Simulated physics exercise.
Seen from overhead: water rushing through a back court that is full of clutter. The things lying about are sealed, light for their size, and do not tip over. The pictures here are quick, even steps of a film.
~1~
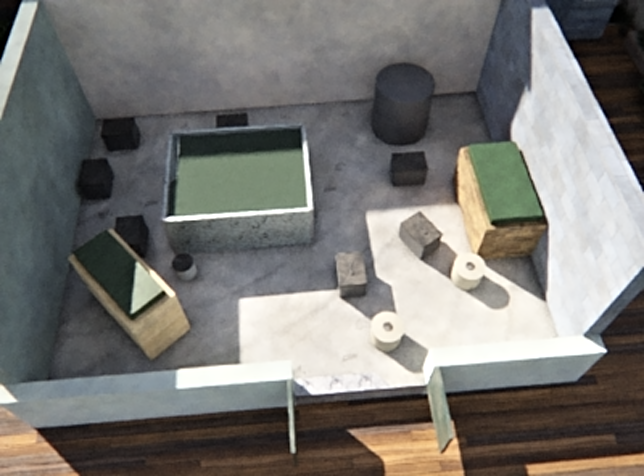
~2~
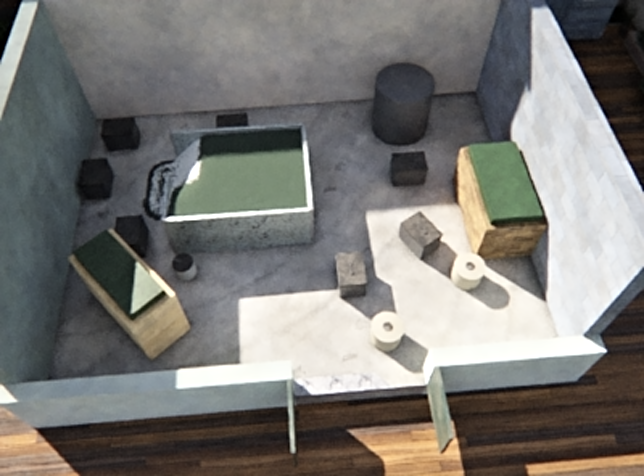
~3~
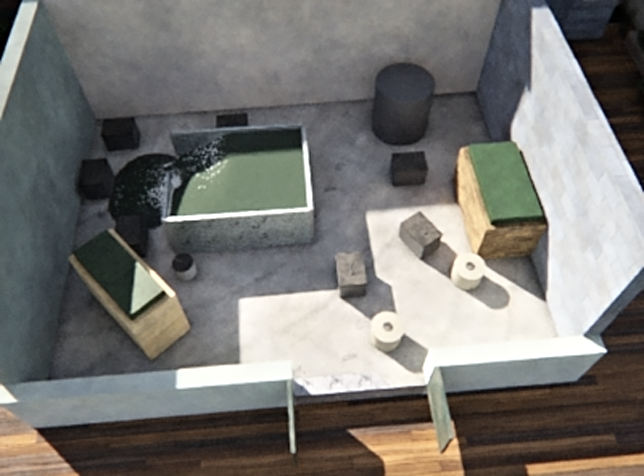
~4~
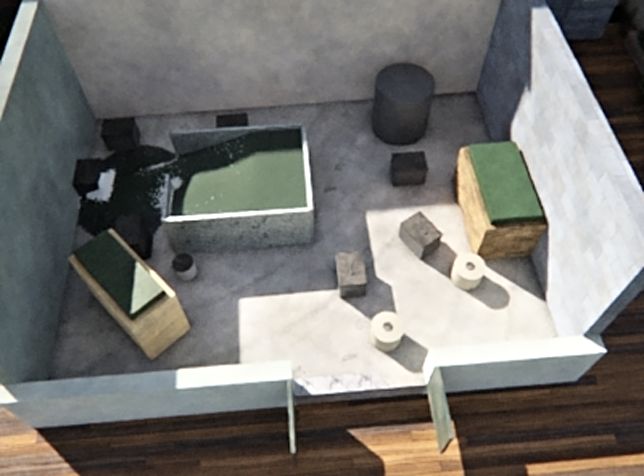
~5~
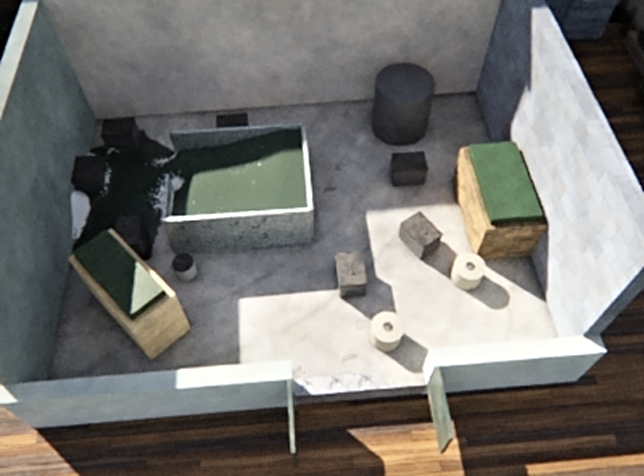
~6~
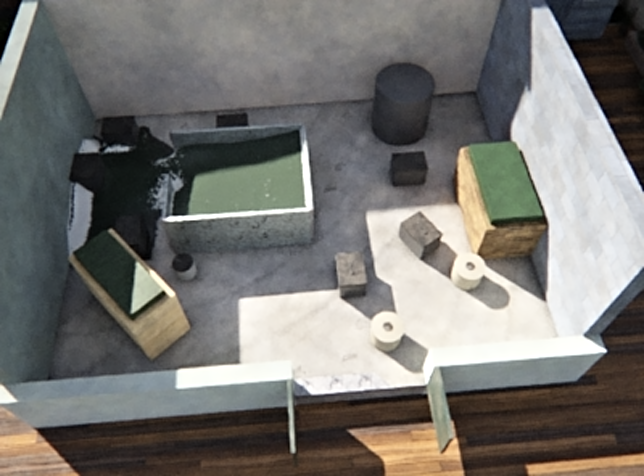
We see a walled court from above, cluttered with blocks and cylinders, as dark green water pours from the left side of a raised square tank and spreads around the dark blocks to the left wall, barely shifting them.
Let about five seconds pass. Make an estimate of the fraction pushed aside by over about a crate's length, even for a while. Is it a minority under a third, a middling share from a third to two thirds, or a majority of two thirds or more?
It stays in the middle third.
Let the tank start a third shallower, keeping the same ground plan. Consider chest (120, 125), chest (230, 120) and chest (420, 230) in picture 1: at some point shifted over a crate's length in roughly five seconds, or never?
The first reached the mark, the second reached the mark, the third stopped before it.
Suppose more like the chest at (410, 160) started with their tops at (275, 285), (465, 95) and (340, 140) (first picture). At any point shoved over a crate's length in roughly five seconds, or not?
Stays put, stays put, shoved clear.
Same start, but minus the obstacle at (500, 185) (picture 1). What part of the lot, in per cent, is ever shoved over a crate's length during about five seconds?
60 %.
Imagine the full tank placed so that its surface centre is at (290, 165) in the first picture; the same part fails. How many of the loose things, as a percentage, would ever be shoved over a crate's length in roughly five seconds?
It comes to some 50 %.
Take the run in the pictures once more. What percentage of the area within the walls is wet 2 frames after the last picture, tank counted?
20 per cent, roughly.
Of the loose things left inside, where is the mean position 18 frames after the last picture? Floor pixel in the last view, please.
It comes out somewhere near (313, 225).
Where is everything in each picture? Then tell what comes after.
The first picture shows a chest at (93, 171) rests on the ground; a chest at (118, 126), on the bottom; 0 of 10 have shifted.
The second picture shows a chest at (93, 171), on the bottom; a chest at (118, 126) rests on the ground; 0 of 10 have shifted.
The third picture shows a chest at (93, 171), on the bottom; a chest at (118, 126) rests on the ground; 0 of 10 have shifted.
The fourth picture shows a chest at (87, 171) rests on the ground, close to its start; a chest at (118, 126), on the bottom; 1 of 10 have shifted.
The fifth picture shows a chest at (85, 168), on the bottom, close to its start; a chest at (118, 126) rests on the ground; 1 of 10 have shifted.
The sixth picture shows a chest at (84, 165), afloat, close to its start; a chest at (117, 124) rests on the ground, close to its start; 1 of 10 have shifted.
A moment on, 0 of 10 are well off their spots; 2 afloat.
Next, 1 of 10 are well off their spots; 2 afloat.
Later, 3 of 10 are well off their spots; 4 afloat.
In the end, 5 of 10 are well off their spots, and 6 have been at some point; 4 afloat.
